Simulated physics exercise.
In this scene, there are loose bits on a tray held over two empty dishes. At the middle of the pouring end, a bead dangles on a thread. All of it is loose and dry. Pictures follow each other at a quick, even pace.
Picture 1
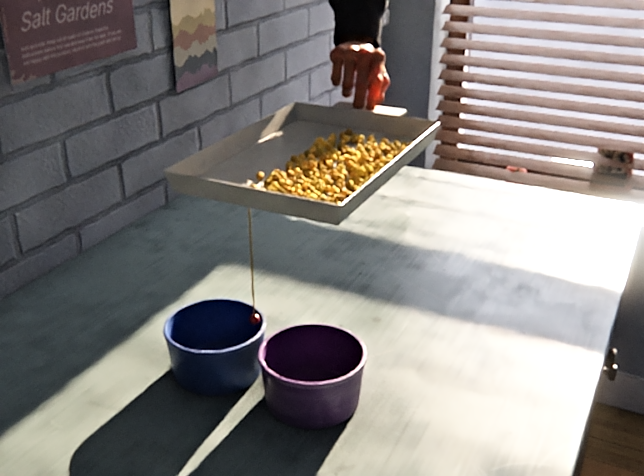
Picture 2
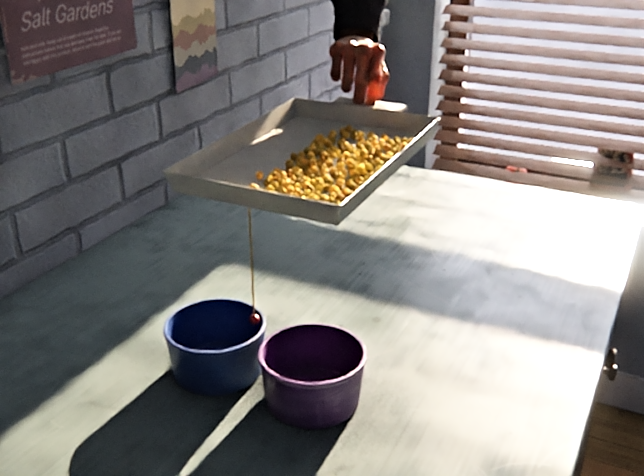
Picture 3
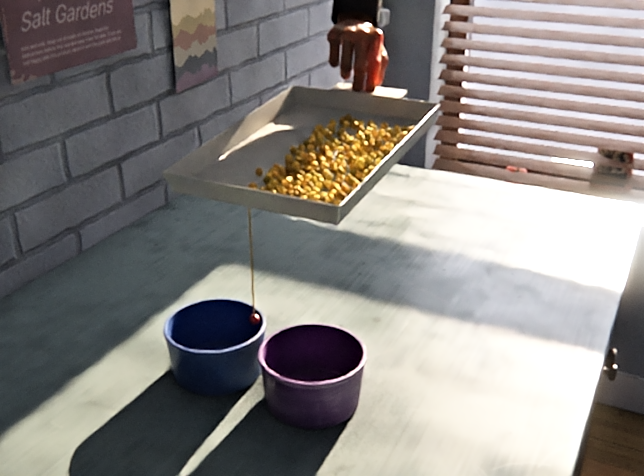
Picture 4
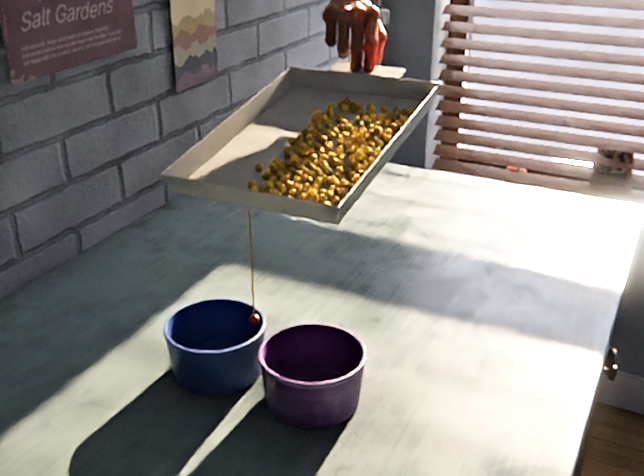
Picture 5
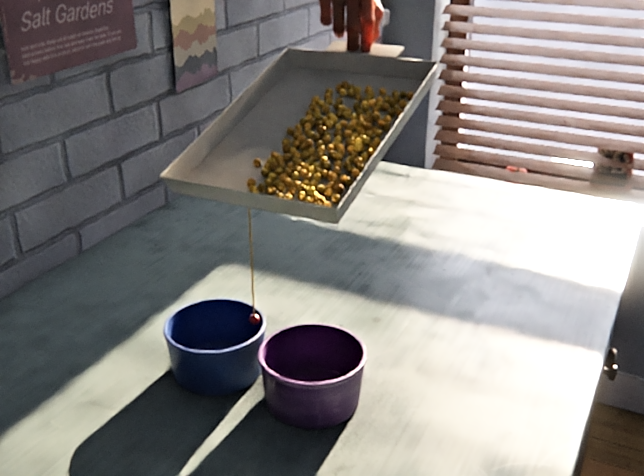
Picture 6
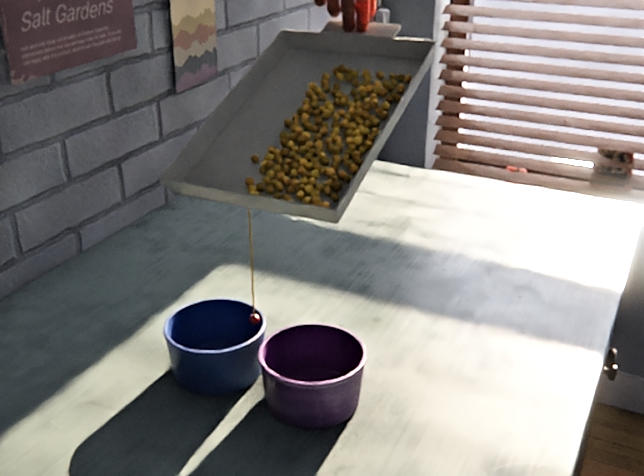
On a sunlit table beside a gray brick wall, a hand steadily raises the far end of a tray of loose yellow pieces, tilting it above a blue dish and a purple dish while a bead hangs from its lower edge.
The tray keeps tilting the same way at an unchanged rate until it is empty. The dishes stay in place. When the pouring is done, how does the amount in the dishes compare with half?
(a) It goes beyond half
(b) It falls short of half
(b) It falls short of half.
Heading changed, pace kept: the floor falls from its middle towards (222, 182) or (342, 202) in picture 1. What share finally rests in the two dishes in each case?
You'd see roughly 70 per cent the first time and 80 per cent the second.
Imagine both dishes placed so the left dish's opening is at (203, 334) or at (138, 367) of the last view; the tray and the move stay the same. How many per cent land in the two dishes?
Roughly 40 per cent, then roughly 60 per cent.
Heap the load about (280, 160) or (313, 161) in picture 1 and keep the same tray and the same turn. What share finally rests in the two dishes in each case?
In order, about 20 and 20 in a hundred.
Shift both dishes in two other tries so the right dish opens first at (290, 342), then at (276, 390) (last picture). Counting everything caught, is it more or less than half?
So that's a lesser portion the first time round, a greater portion the second.
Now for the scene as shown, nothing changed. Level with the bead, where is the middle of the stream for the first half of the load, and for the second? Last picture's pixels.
First part (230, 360), rest (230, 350).
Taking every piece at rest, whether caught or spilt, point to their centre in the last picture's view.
It settles centred around (211, 430).
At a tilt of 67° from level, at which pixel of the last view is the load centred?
The middle of the pieces sits at roughly (272, 167).
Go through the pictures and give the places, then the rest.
In the first picture, corners of the pouring end at (171, 170) and (338, 202), level; middle of the load at (338, 171), puffed corn balls; left dish at (188, 368); right dish at (288, 400); bead on its thread at (254, 320).
In the second picture, corners of the pouring end at (171, 170) and (337, 202), level; middle of the load at (338, 169).
In the third picture, corners of the pouring end at (170, 171) and (337, 202), tipped barely, level across its low end; middle of the load at (338, 163).
In the fourth picture, corners of the pouring end at (169, 172) and (335, 203), tipped a little, level across its low end; middle of the load at (337, 154).
In the fifth picture, corners of the pouring end at (168, 174) and (334, 204), tipped clearly, level across its low end; middle of the load at (336, 145).
In the sixth picture, corners of the pouring end at (166, 175) and (333, 205), tipped clearly, level across its low end; middle of the load at (333, 137); left dish at (188, 368); right dish at (288, 400).
Soon after the last picture, tray tipped steeply; all on the tray.
A little later, tray tipped past a quarter turn; nearly all on the tray; a stray few outside both; a stray few in the air.
Later still, tray tipped past a quarter turn; a stray few in the right dish; a small part in the left dish; most outside both.
At rest, tray tipped past a quarter turn; a stray few in the right dish; a small part in the left dish; most outside both.
